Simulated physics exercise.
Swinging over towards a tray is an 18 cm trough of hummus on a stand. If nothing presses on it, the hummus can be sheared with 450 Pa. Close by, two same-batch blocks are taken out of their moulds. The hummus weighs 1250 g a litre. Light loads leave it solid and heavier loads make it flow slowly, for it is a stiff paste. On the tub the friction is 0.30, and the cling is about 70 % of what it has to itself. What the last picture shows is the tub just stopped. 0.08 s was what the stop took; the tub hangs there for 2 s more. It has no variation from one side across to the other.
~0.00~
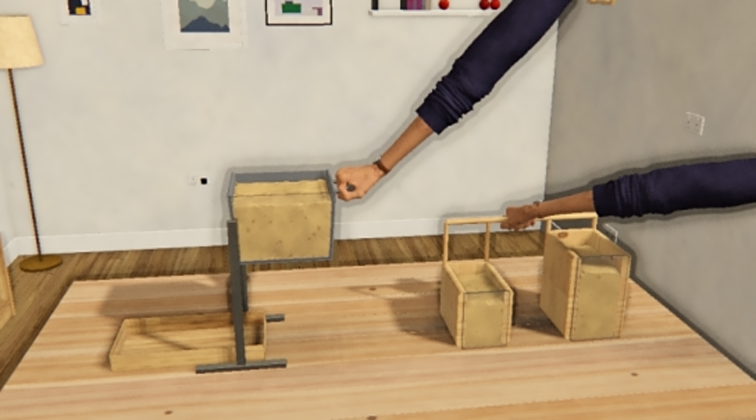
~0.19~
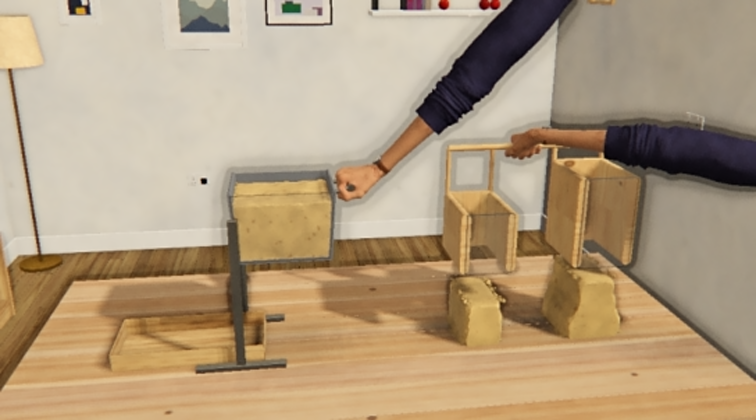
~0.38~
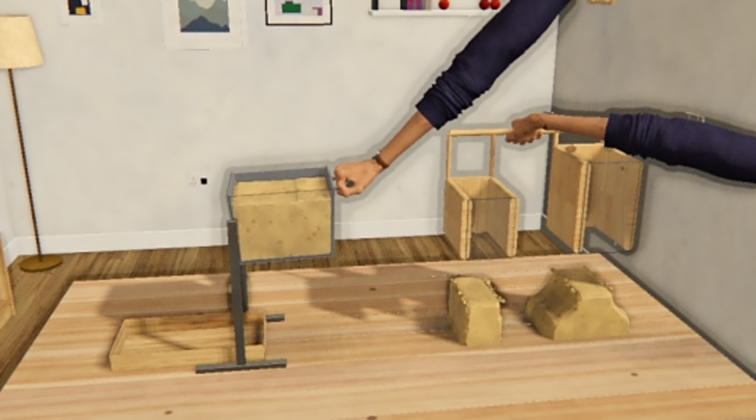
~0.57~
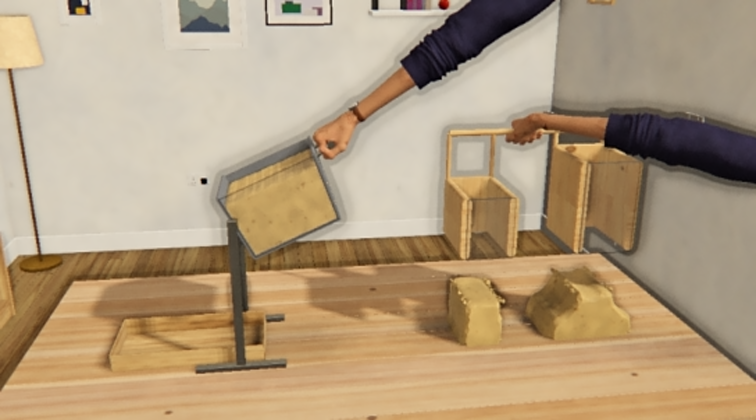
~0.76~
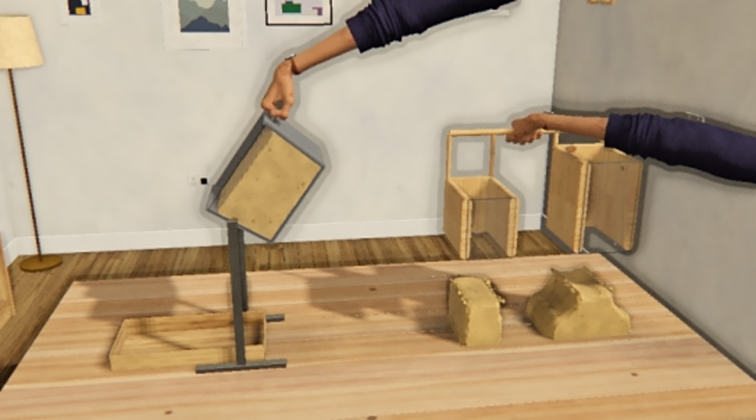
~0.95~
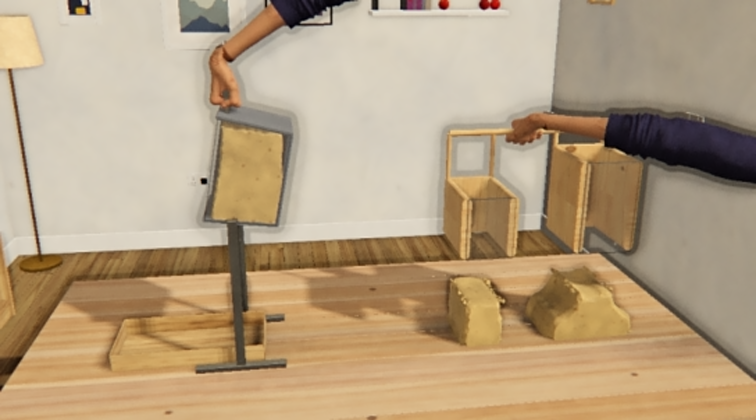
On a wooden table in a room with a floor lamp, one hand lifts two joined wooden moulds off two tan blocks, and the right-hand block slumps into a wider mound. Then another hand swings a stand-mounted trough of tan hummus up and leftward until it is steeply tilted above a tray.
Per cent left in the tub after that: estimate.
Roughly 50 percent.
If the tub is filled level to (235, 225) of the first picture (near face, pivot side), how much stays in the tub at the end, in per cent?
Roughly 95 per cent would still be in the tub at the end.
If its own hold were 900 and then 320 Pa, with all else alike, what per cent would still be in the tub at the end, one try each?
First 100 %, second 45 %.
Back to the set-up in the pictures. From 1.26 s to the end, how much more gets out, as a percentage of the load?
Some 14 per cent.
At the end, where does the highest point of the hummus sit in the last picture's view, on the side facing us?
Roughly at pixel (252, 179).
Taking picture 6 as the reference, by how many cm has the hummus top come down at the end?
13 cm.
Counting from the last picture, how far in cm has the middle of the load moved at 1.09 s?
Displacement noted: Approx. 4 cm... about that.
By 1.09 s, the tub is at 79 degrees and holds 91 %.
By 1.26 s, the tub is at 79 degrees and holds 64 %.
By 1.43 s, the tub is at 79 degrees and holds 51 %.
By 1.60 s, the tub is at 79 degrees and holds 50 %.
By 2.95 s, at the end, the tub is at 79 degrees and holds 50 %.
